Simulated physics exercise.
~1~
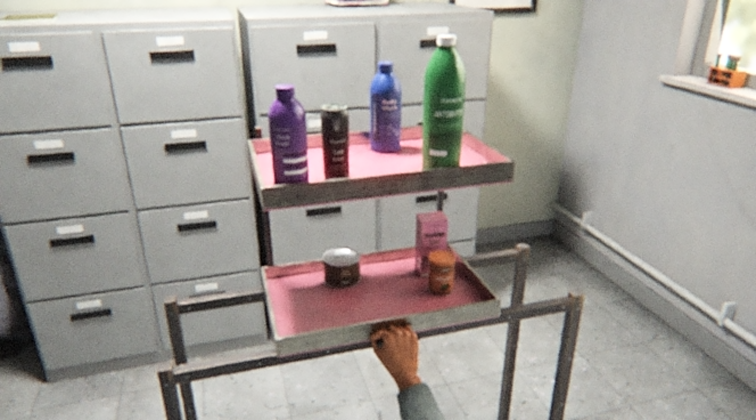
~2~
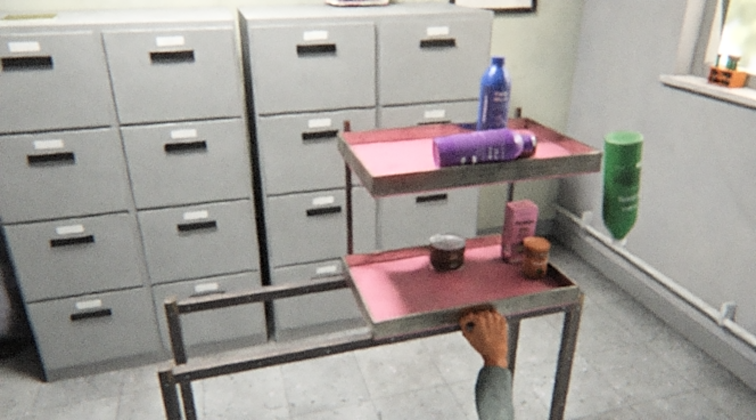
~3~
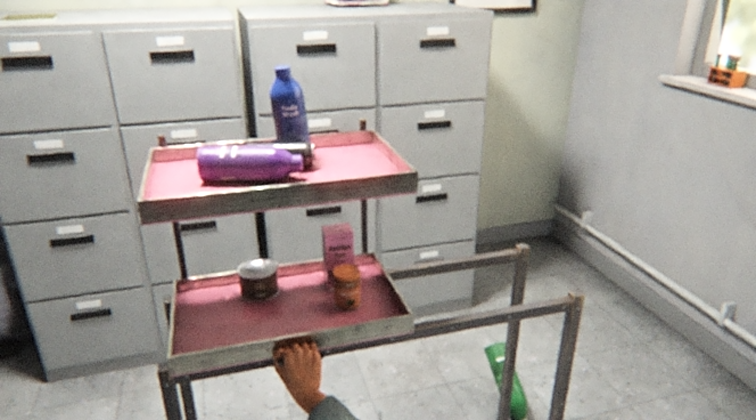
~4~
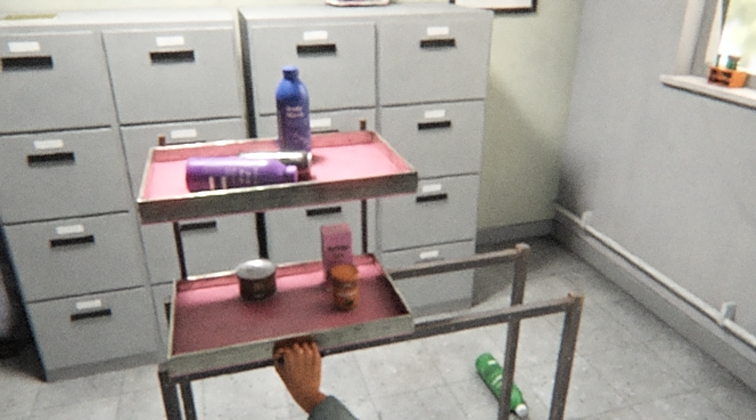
The footage shows a hand sliding a two-level pink tray rack right, then left, as the purple bottle and black can topple and the green bottle falls off the right side, ending on the floor while the blue bottle and lower-shelf items stay upright.
